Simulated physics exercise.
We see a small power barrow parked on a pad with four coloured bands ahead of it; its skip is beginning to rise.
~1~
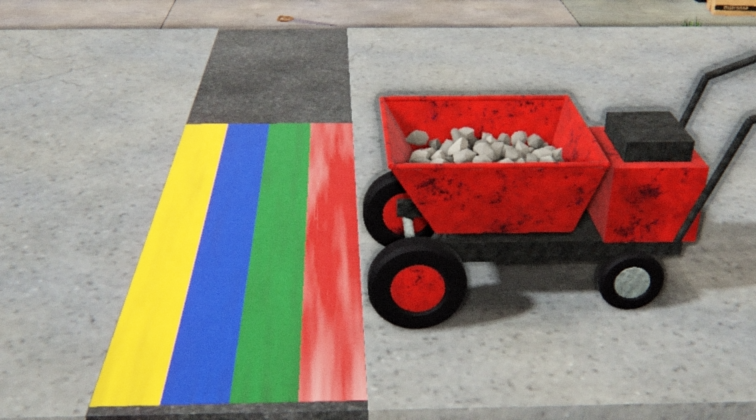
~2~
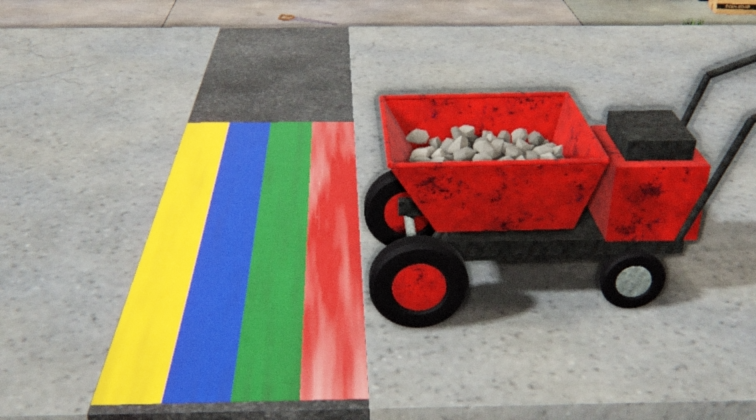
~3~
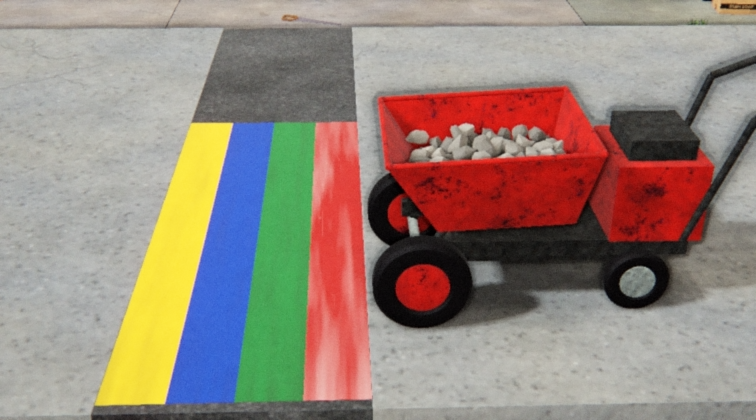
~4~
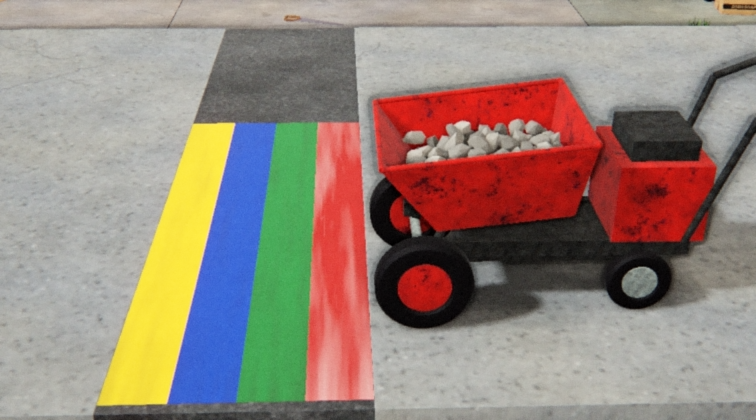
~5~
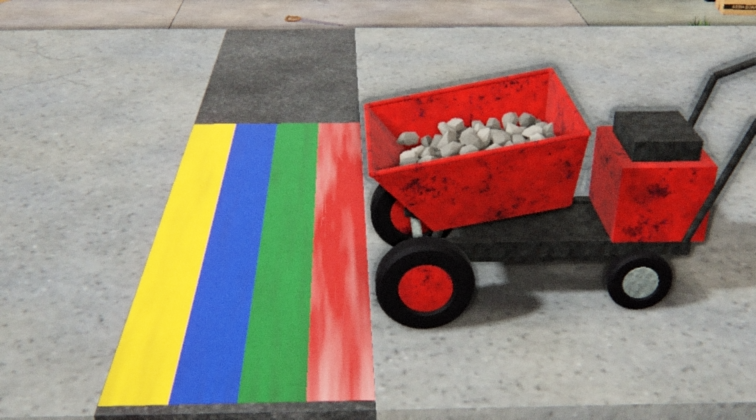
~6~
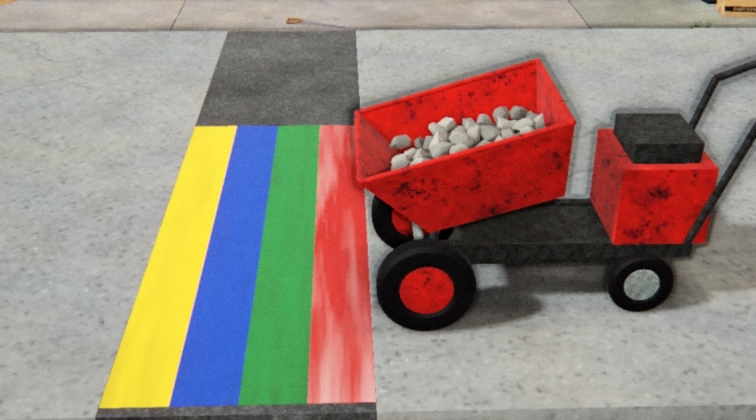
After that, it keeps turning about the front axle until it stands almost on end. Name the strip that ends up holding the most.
Green.
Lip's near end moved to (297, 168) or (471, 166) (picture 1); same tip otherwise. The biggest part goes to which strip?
On the first try it comes out as the yellow strip, and on the second as the red one.
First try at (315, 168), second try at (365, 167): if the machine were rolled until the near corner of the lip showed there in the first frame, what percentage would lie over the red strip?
About 0 percent the first time, about 0 percent the second.
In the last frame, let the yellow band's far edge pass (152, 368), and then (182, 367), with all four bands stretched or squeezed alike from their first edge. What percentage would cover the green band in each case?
Near 20 % and 10 %.
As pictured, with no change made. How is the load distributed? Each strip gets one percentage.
Percentages: Red 0, green 40, blue 30, yellow 10.
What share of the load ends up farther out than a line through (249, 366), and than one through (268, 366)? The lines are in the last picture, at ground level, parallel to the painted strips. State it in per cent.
About 50 and 60 %.
Soon after the last picture, skip tipped steeply; all in the skip.
A little later, skip tipped right over; nearly all in the skip; a stray few over the green strip; a stray few over the blue strip.
Later still, skip tipped right over; about a third in the skip; about a quarter over the green strip; about a quarter over the blue strip; a small part over the yellow strip; a stray few off the paint.
By the end, skip tipped right over; a small part in the skip; a stray few over the red strip; about a third over the green strip; about a quarter over the blue strip; a small part over the yellow strip; a stray few off the paint.
